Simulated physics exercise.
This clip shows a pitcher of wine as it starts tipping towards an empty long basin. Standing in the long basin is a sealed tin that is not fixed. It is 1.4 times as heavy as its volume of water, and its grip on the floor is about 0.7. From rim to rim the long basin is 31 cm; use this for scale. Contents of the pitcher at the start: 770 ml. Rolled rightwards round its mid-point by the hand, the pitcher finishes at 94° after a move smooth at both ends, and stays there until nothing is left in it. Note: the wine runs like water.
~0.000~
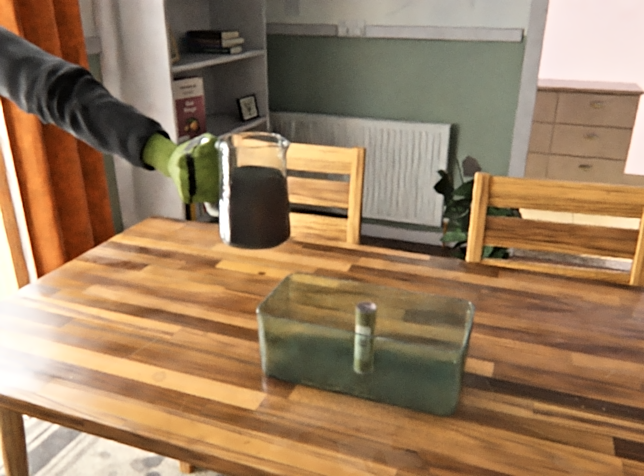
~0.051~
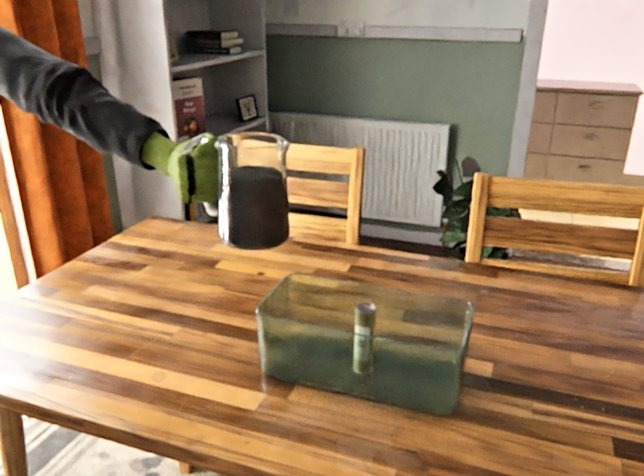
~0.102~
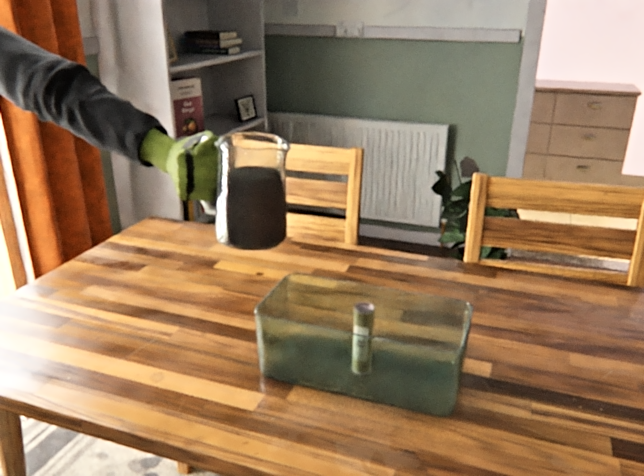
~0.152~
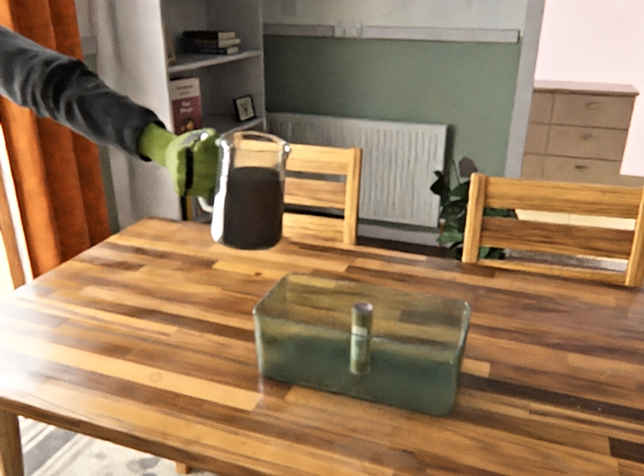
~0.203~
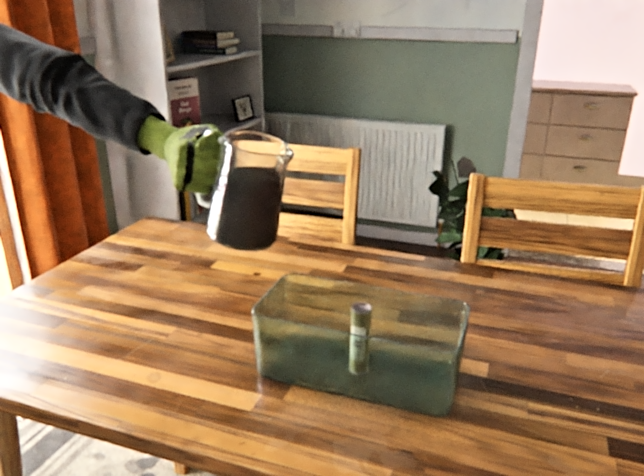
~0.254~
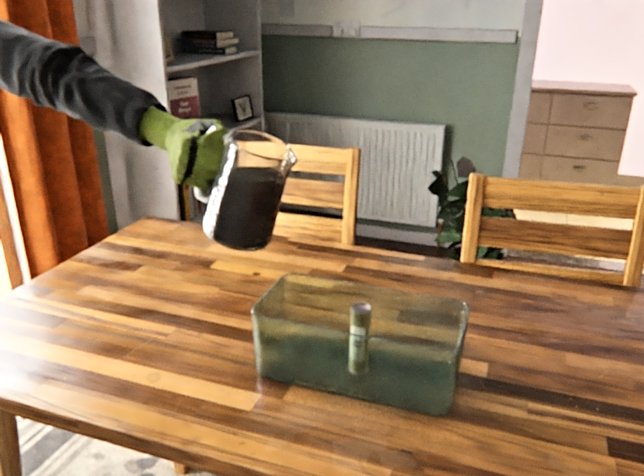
Green-gloved hand gradually tilting a glass pitcher of dark wine rightwards above a wooden table, beside a long glass basin holding a small tin.
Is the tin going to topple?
Yes - it won't make it through.
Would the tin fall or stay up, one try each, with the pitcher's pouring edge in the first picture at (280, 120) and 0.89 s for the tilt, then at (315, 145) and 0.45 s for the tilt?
First it tips over; then it stays on its base.
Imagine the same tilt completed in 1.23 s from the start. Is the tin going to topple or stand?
The tin tumbles.
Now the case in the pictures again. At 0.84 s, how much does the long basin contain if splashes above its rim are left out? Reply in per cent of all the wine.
Value: Approx. 16 %.
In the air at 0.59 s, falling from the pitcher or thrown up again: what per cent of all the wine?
Roughly 4 percent.
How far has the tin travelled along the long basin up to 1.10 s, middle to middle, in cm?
I'd put it at around 8 centimetres.
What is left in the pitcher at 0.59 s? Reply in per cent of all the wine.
About 96 per cent.
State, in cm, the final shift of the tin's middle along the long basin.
The tin's middle ends up about 7.5 cm along the basin.
After 0.59 s the tilt is 71° and 96 per cent is still to pour; the tin stands where it began.
After 0.84 s the tilt is 94° and 62 per cent is still to pour; the tin stands where it began.
After 1.10 s the tilt is 94° and 29 per cent is still to pour; the tin lies on its side.
After 1.38 s the tilt is 94° and 14 per cent is still to pour; the tin lies on its side.
In the end the tin lies on its side.
